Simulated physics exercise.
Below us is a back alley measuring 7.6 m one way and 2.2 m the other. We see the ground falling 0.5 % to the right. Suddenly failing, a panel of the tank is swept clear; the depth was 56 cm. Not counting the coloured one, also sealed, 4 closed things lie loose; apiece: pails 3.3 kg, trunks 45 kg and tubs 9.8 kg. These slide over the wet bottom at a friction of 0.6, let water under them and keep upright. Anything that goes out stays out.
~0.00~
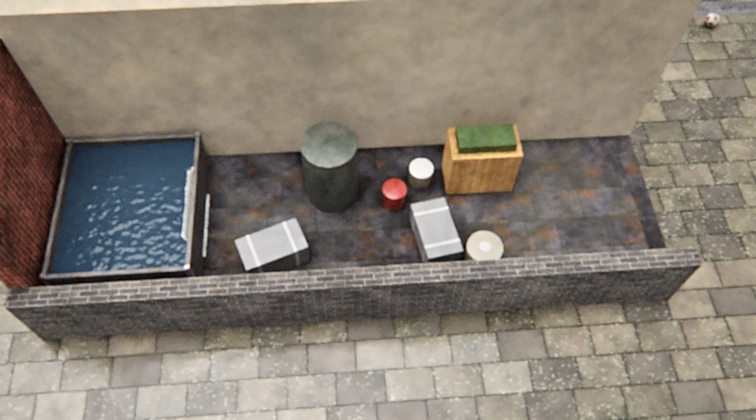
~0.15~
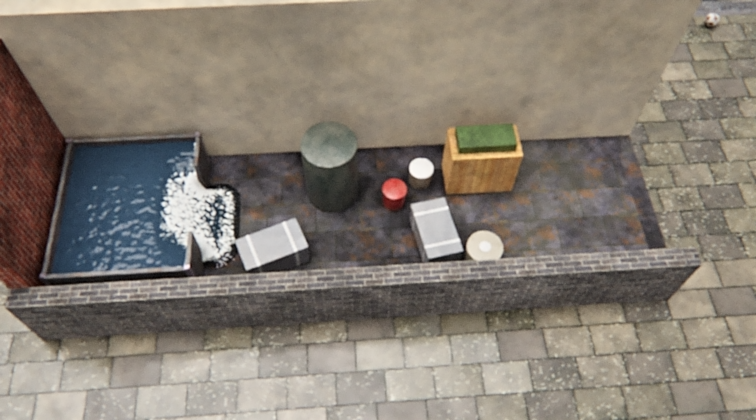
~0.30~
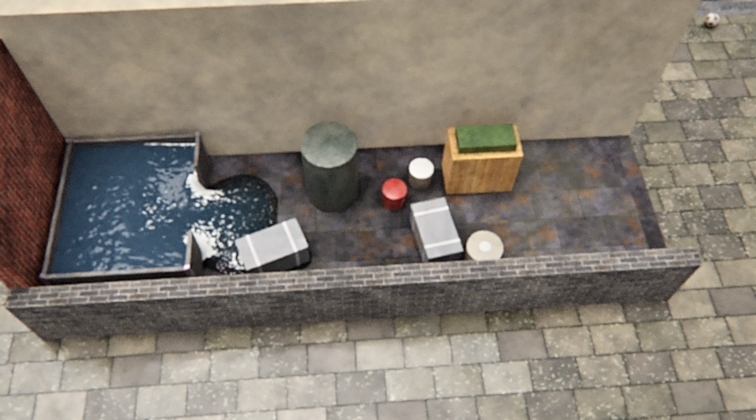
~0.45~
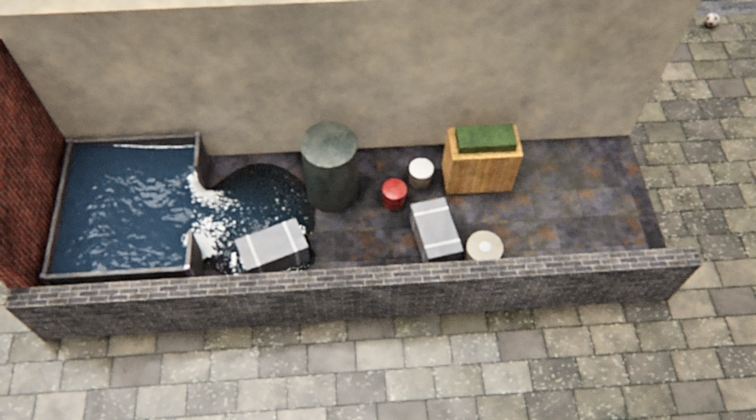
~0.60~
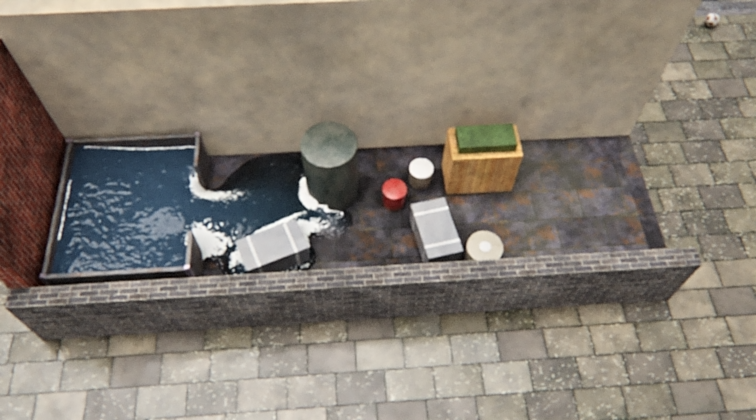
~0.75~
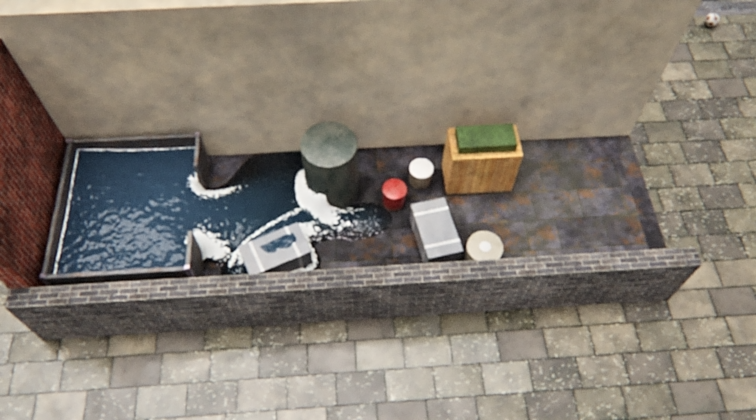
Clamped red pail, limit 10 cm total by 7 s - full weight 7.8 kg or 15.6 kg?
Weight-wise, only heavy passes.
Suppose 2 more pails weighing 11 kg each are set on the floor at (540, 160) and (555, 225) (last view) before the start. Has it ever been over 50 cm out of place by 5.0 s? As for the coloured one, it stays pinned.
Order as asked - not reached, surpassed.
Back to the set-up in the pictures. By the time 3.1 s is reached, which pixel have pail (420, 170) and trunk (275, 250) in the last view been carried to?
Around (474, 190) and (422, 248).
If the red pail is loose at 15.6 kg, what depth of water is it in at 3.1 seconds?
Close to 8 cm deep.
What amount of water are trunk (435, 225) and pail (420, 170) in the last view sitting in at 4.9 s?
Roughly 8 and 8 cm.
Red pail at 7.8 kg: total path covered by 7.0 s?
Path length near 300 cm.
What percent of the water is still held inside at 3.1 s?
About 100 in a hundred parts of the water.
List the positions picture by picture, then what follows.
The first frame shows the red pail at (395, 189) rests on the ground; 2.9 m2 under water; 0 of 5 have shifted.
The second frame shows the red pail at (395, 189) rests on the ground; water covers 3.4 m2; 0 of 5 have shifted.
The third frame shows the red pail at (395, 189), on the bottom; 4.0 m2 under water; 0 of 5 have shifted.
The fourth frame shows the red pail at (395, 189), on the bottom; 4.7 m2 under water; 0 of 5 have shifted.
The fifth frame shows the red pail at (395, 189), on the bottom; water covers 5.3 m2; 0 of 5 have shifted.
The sixth frame shows the red pail at (395, 189) rests on the ground; water covers 5.8 m2; 1 of 5 have shifted.
After 1.4 s the red pail would be 0 cm from its start with 7.8 kg and 0 cm from its start with 15.6 kg; 4 cm of water round it then.
After 3.1 s the red pail would be 48 cm from its start with 7.8 kg and 0 cm from its start with 15.6 kg; 8 cm of water round it then.
After 4.9 s the red pail would be 174 cm from its start with 7.8 kg and 0 cm from its start with 15.6 kg; 6 cm of water round it then.
After 7.0 s the red pail would be 207 cm from its start with 7.8 kg and 0 cm from its start with 15.6 kg; 6 cm of water round it then.
